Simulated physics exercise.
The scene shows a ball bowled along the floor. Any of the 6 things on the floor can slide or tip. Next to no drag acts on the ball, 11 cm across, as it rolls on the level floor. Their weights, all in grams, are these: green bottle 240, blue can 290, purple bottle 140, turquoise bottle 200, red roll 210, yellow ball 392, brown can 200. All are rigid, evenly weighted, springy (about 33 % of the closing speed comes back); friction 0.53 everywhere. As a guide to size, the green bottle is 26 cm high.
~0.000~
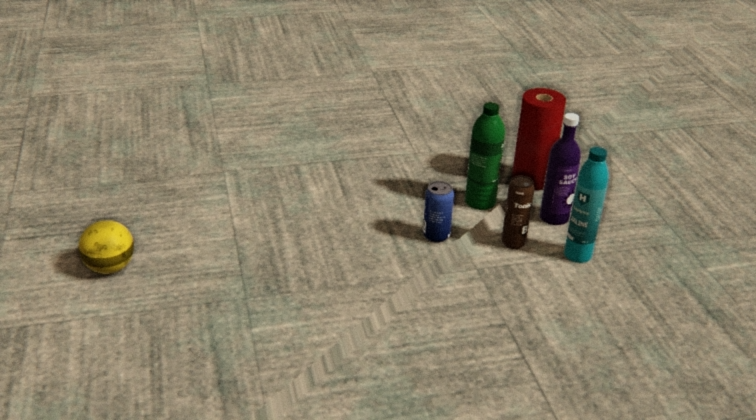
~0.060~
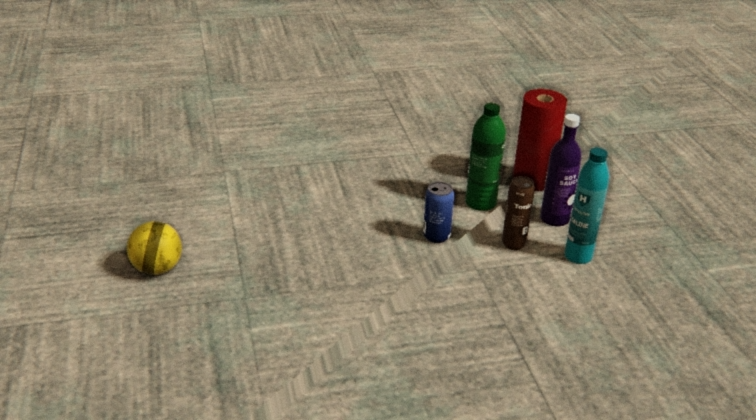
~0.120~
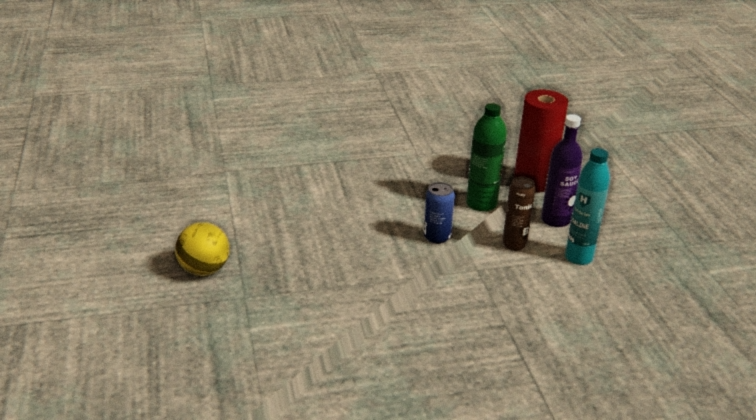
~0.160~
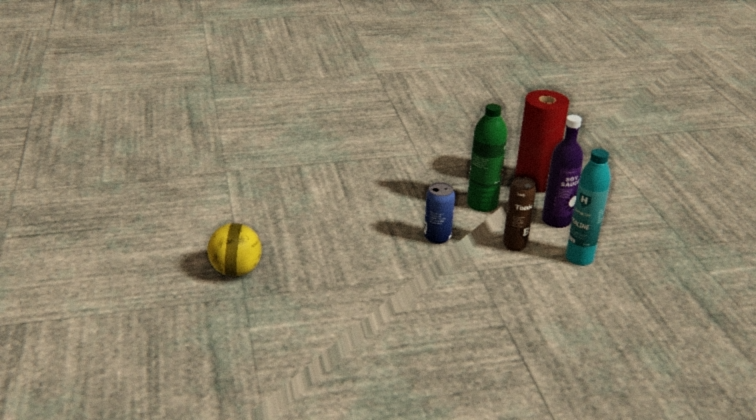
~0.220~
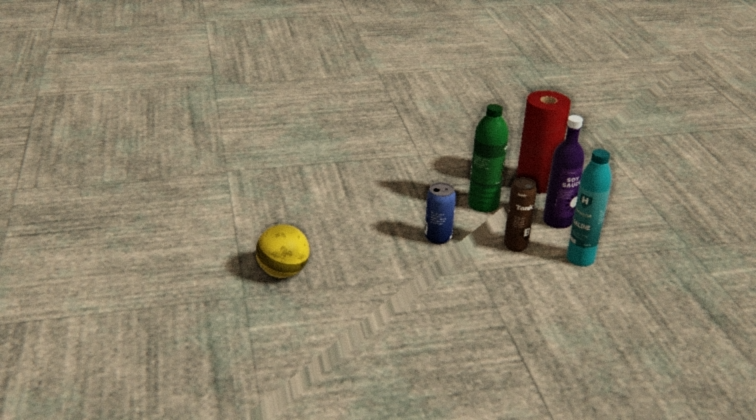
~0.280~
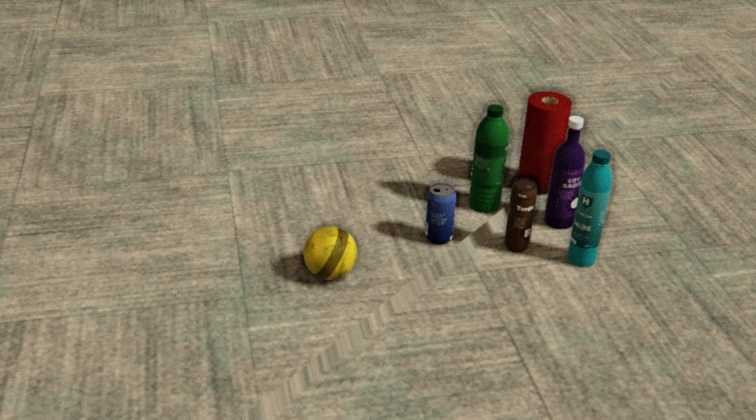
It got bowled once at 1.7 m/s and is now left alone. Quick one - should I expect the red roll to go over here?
No, it will stay standing.
After 0.48 s, ball has run 80 cm; yellow ball near (489, 259).
After 0.78 s, ball has run 130 cm; yellow ball near (727, 269).
After 1.08 s, ball has run 179 cm.
After 1.38 s, things are still on the move.
In the end (1.5 s), all 6 under 8 cm from the start. At the end, from the last picture's camera, red roll near (543, 144).
